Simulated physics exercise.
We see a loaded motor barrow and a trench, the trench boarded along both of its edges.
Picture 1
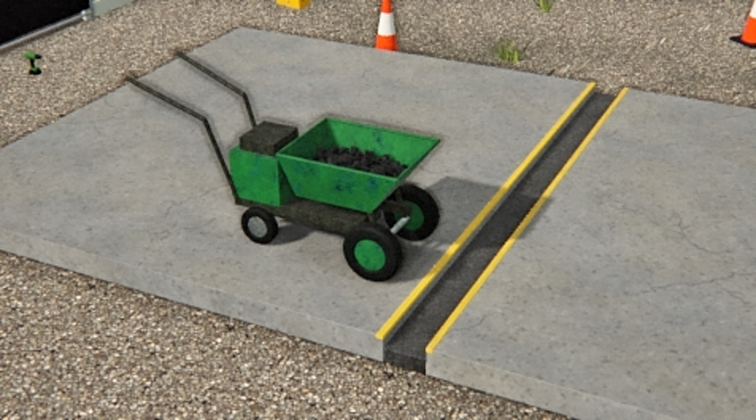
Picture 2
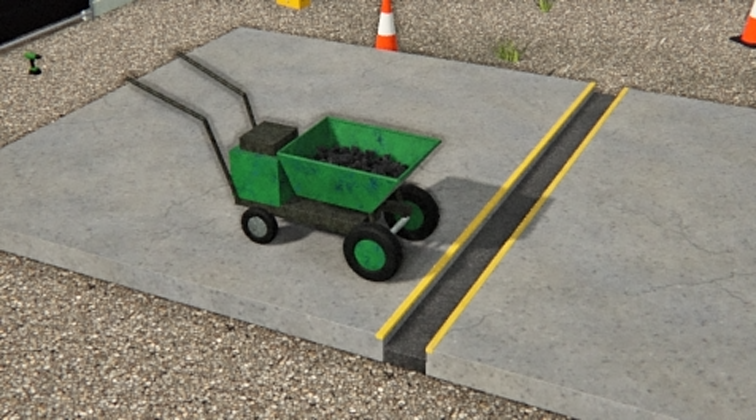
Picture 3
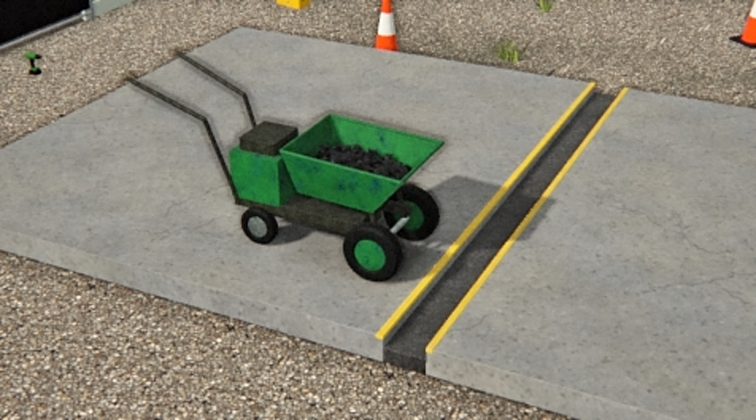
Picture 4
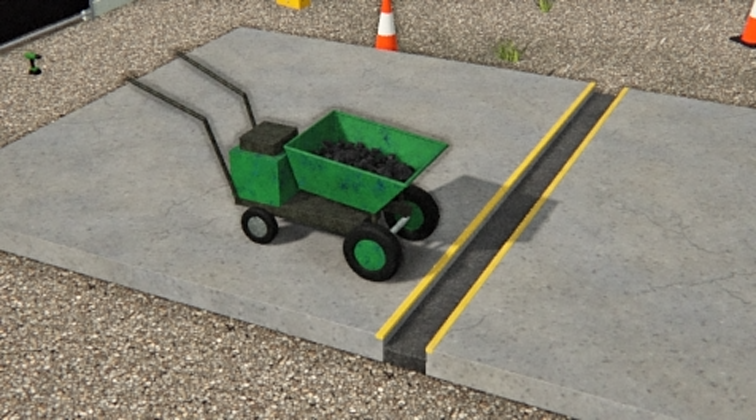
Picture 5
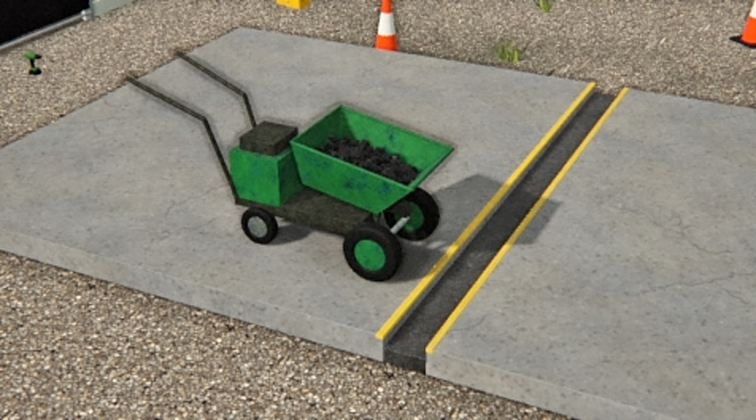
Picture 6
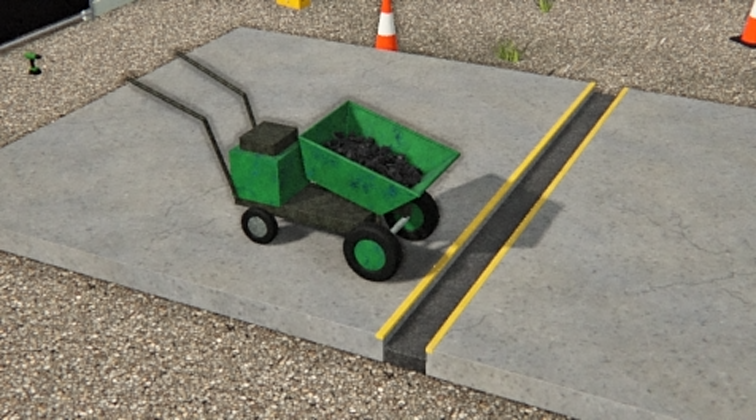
At the start, a green motor barrow loaded with dark lumps stands on a concrete slab, its skip level, beside a narrow trench edged with yellow boards. The skip then tilts slowly forward to the right, its rear rising until it is clearly tipped, while the wheels and handles stay still.
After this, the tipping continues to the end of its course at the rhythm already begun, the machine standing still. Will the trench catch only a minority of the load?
Yes. Mostly out.
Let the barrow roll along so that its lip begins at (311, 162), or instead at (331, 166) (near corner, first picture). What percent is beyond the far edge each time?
Roughly 0 and 0 %.
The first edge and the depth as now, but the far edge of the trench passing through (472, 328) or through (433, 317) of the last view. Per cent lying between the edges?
Lab note: Try one about 60 %, try two about 0 %.
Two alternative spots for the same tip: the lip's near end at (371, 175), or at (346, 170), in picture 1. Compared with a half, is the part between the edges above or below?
Position 1 exceeds half; position 2 exceeds half.
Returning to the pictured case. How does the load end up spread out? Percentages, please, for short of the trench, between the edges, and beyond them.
Short 0, between 5, beyond 70.
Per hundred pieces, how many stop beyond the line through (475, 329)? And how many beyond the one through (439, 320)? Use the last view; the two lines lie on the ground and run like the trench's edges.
The first comes to 40 %, the second to 70 %.
Shortly afterwards, skip tipped steeply; the whole lot in the skip.
Next, skip tipped right over; the bulk in the skip; only a few in or heaped over the trench; a little beyond it.
Some moments later, skip tipped right over; near a quarter in the skip; a little in or heaped over the trench; near two thirds beyond it.
In the end, skip tipped right over; near a quarter in the skip; a little in or heaped over the trench; near two thirds beyond it.
